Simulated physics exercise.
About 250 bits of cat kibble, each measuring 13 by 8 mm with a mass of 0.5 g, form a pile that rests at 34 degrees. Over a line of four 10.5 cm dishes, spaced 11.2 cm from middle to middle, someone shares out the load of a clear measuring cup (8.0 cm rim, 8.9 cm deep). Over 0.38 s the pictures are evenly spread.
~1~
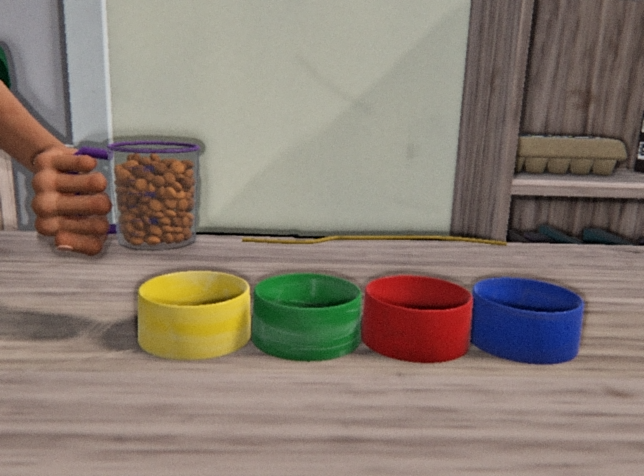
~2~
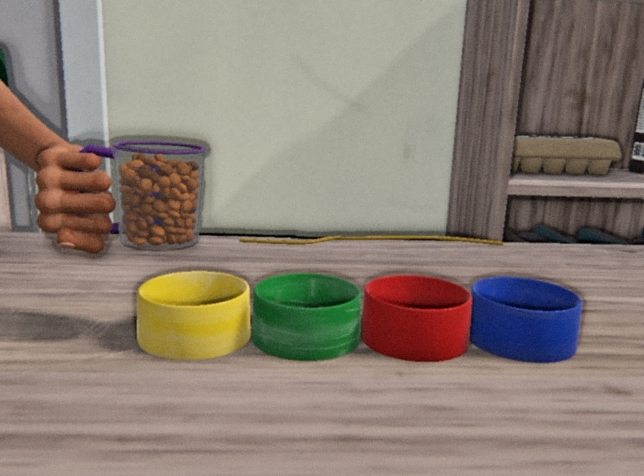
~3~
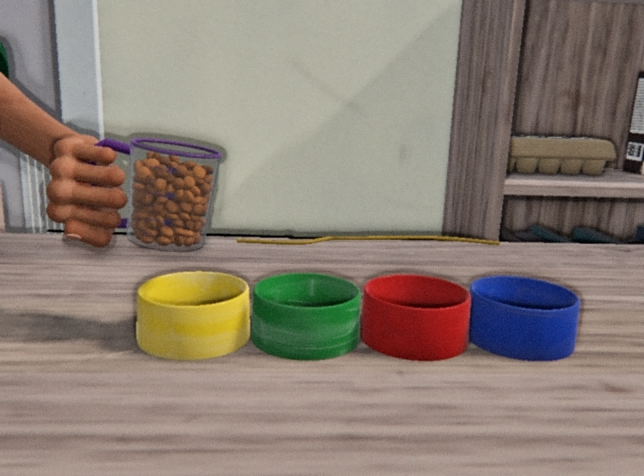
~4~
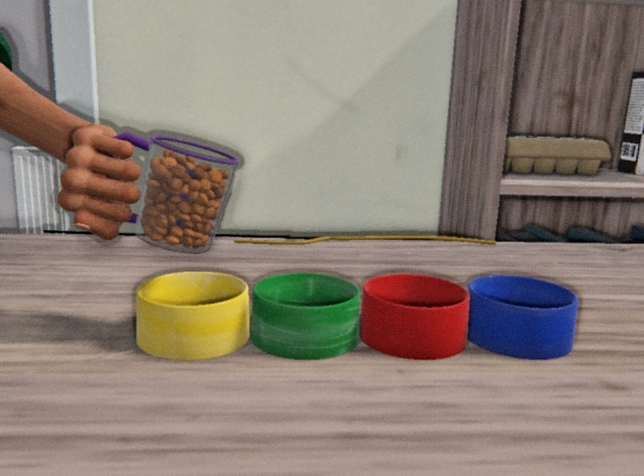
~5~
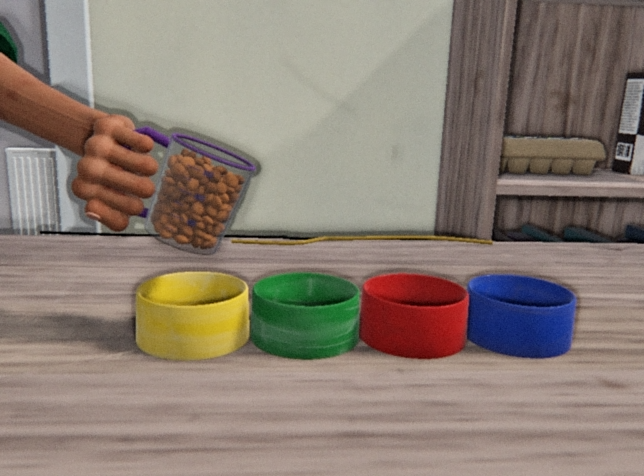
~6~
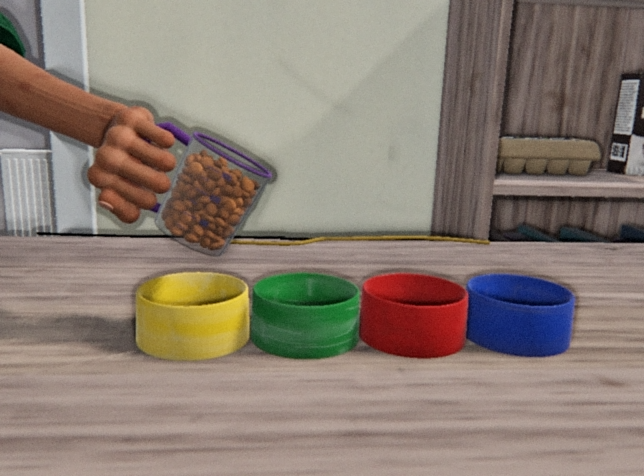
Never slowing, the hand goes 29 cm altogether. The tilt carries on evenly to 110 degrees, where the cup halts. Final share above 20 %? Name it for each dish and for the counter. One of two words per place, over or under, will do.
Result: Red: Ends up with more than a fifth; blue: Ends up with more than a fifth; green: Ends up with a fifth or less; yellow: Ends up with a fifth or less; counter: Ends up with a fifth or less.
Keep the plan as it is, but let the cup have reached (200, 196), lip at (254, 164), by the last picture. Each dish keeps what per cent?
Dish by dish: Red 10 per cent, blue 90 per cent, green 0 per cent, yellow 0 per cent.
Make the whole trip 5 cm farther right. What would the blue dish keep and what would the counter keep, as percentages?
Shares - blue 80 / counter 0.
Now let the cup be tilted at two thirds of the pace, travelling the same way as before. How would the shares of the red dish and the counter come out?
Red: 0, counter: 10.
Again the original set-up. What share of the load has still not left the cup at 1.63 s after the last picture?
15 per cent.
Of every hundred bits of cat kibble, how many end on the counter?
Some 5 in a hundred.
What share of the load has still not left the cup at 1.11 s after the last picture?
Somewhere near 60 per cent of the load.
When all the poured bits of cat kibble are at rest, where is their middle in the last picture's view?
Around (471, 320).
Then, 0.67 s after the last picture, tilt 85 degrees; cup holds 100 %.
Then, 1.11 s after the last picture, tilt 110 degrees; cup holds 60 %, red 40 %.
Then, 1.63 s after the last picture, tilt 110 degrees; cup holds 15 %, red 45 %, blue 35 %.
In the end, red 45 %, blue 45 %, green 0 %, yellow 0 %, counter 5 %.
